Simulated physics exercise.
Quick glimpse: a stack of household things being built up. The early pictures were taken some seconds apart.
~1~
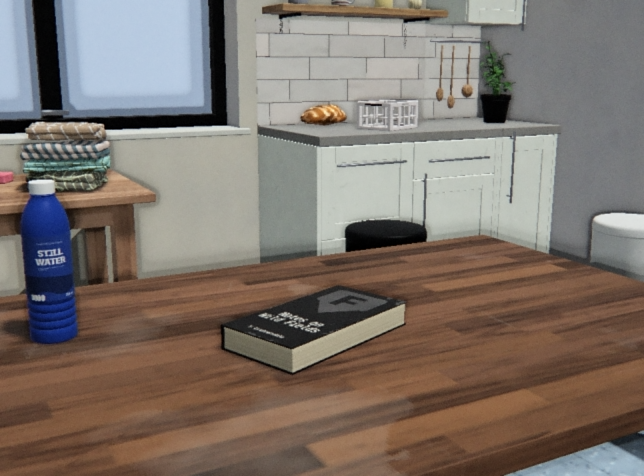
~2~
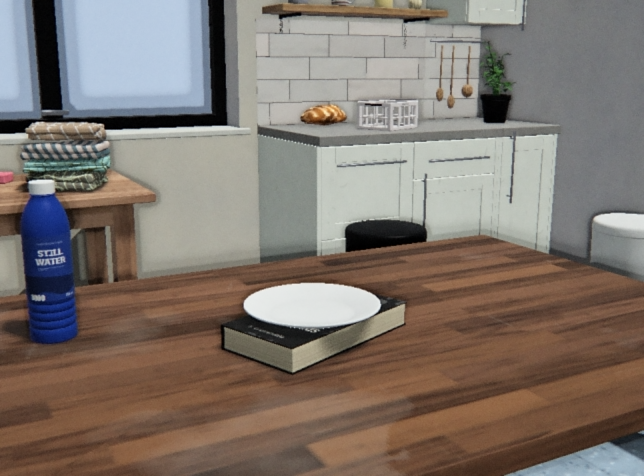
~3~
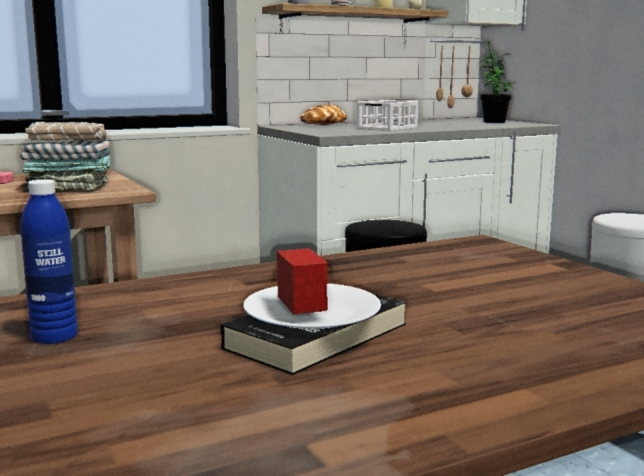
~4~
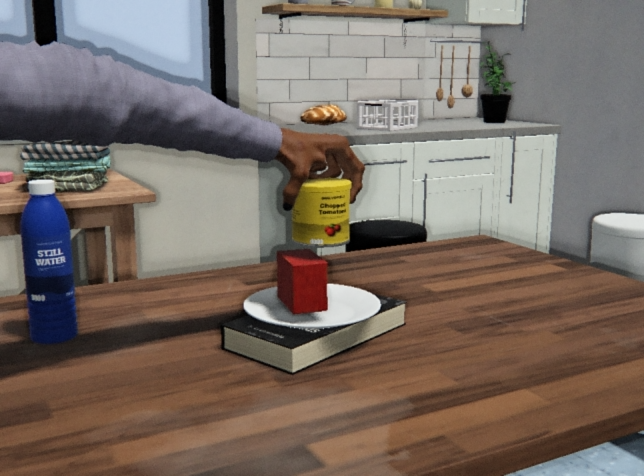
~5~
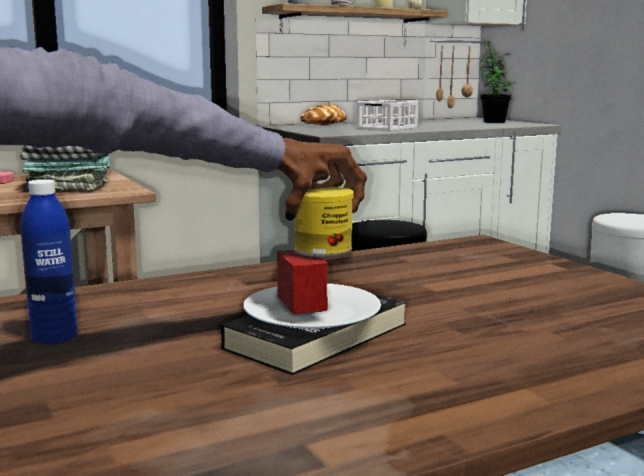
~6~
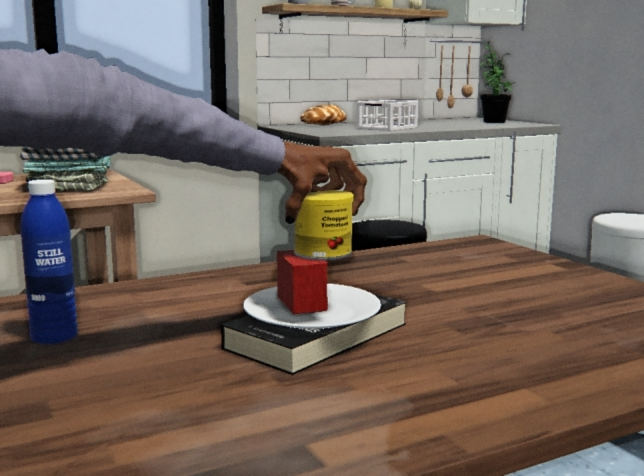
A yellow container, held from above by a hand reaching in from the left, comes down onto a red block and stays in its grip, barely shifting. Before this, a white plate and then the block appear on a black book lying on a wooden table, right of a blue bottle. The still camera looks slightly down across the table towards pale kitchen cabinets, white tiles and a potted plant.
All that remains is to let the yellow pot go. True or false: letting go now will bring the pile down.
True.
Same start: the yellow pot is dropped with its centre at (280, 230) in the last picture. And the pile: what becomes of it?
Next, the heap comes down.
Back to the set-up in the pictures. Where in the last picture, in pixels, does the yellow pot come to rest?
Around (496, 309).
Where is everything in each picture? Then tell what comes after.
In the first picture, the last thing is not in view yet; blue bottle (48, 261).
In the second picture, the last thing is not in view yet; white plate (312, 308).
In the third picture, the last thing is not in view yet; blue bottle (48, 261).
In the fourth picture, coming down; yellow pot (321, 212); white plate (312, 308).
In the fifth picture, set down, still held; yellow pot (323, 221); blue bottle (48, 261).
In the sixth picture, set down, still held; yellow pot (323, 224); white plate (312, 308).
Then, 0.30 s later than the last frame, yellow pot now fallen.
Then, 0.50 s later than the last frame, things are still on the move.
Then, 0.70 s later than the last frame, as before.
When it is over, fallen, yellow pot; the other 4 as before. End places, in pixels of the last picture, yellow pot near (496, 309). The pile loses its balance.
